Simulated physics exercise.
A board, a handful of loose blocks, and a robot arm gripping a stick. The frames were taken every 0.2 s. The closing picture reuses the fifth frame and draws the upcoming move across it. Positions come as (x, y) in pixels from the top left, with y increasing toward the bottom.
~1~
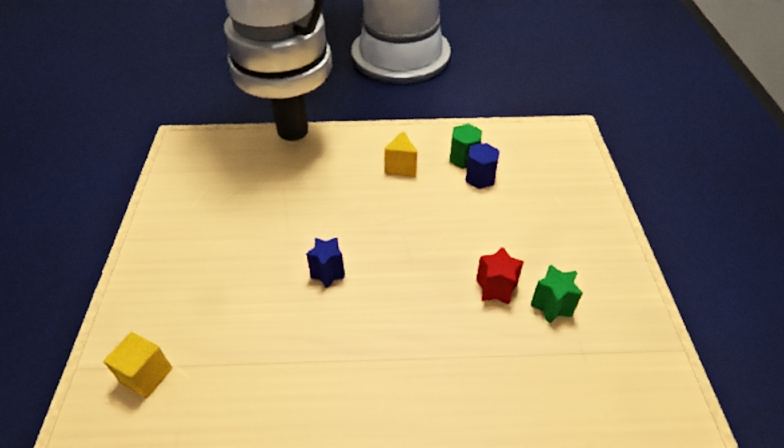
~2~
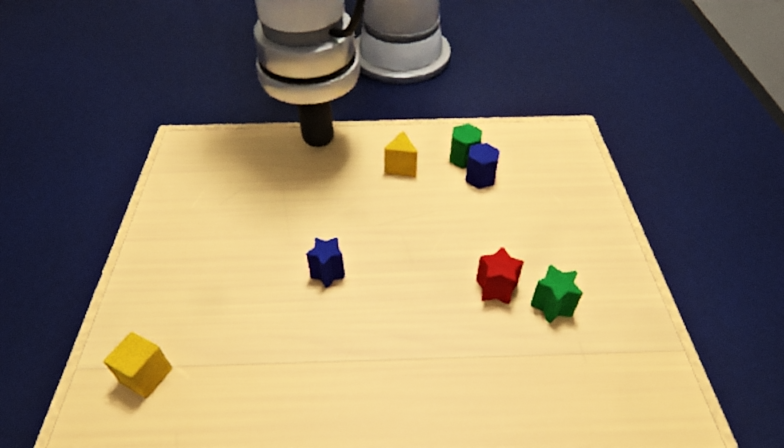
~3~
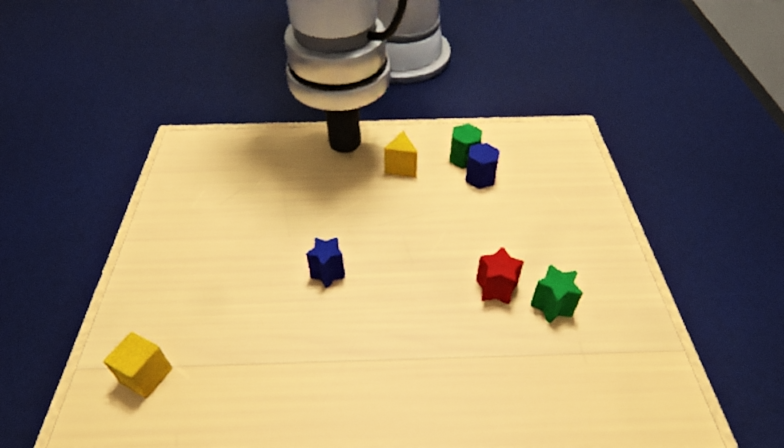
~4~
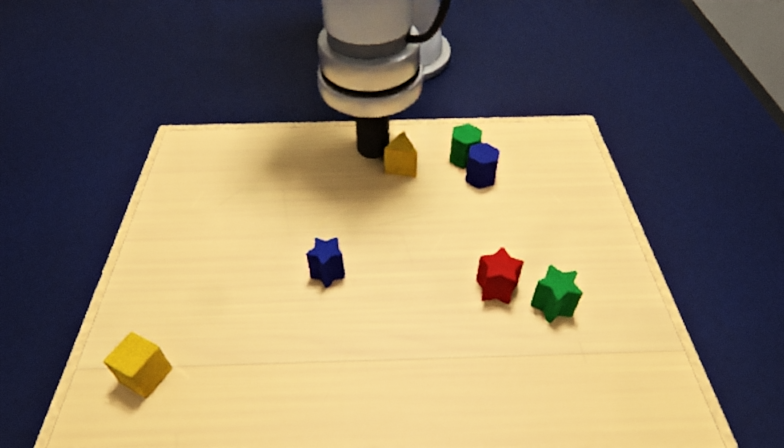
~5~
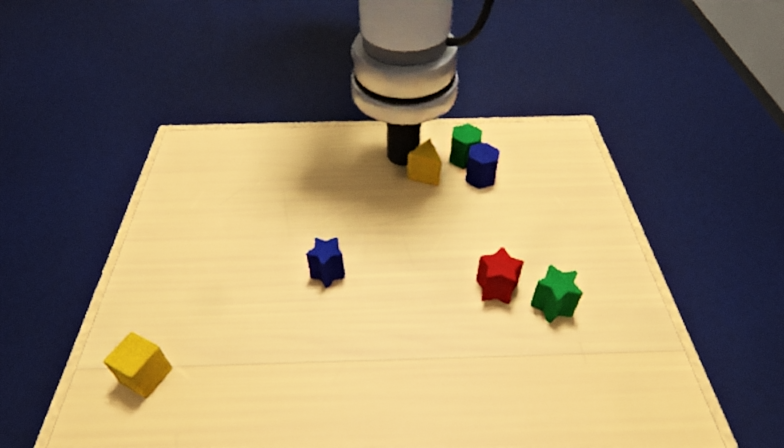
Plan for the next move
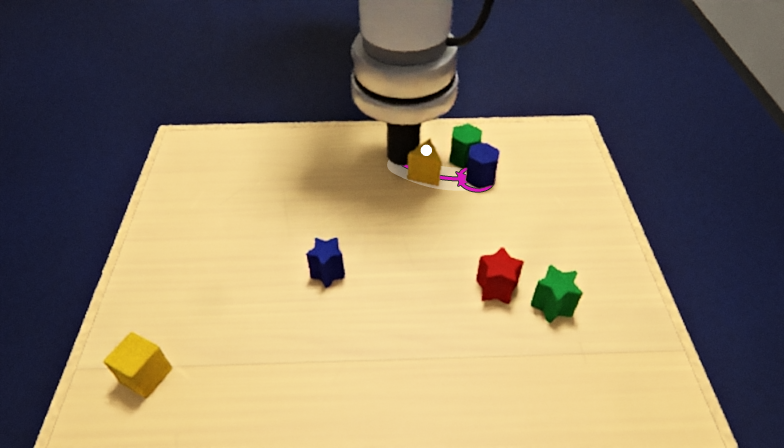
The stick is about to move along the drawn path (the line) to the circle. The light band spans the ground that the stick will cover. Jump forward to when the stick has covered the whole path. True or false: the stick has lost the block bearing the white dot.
My answer: True.
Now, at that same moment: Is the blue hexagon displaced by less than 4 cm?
Final answer: Yes.
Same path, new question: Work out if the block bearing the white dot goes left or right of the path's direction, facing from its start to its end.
It moves off to the right.
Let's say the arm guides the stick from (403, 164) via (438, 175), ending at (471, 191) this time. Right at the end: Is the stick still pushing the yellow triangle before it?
Answer: Yes.
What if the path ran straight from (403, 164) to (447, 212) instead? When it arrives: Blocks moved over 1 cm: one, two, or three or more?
By the end, one block will have moved.
Drawn move, from (403, 164) via (425, 174) and (450, 179), ending at (476, 179); the dot is on the yellow triangle.
The first path, step by step. Halfway along, stick (438, 168); yellow triangle (463, 164).
At the end, stick (477, 170); yellow triangle (486, 173), turned 35° clockwise; green hexagon (471, 131), turned 20° anticlockwise; blue hexagon (514, 154), turned 30° anticlockwise.
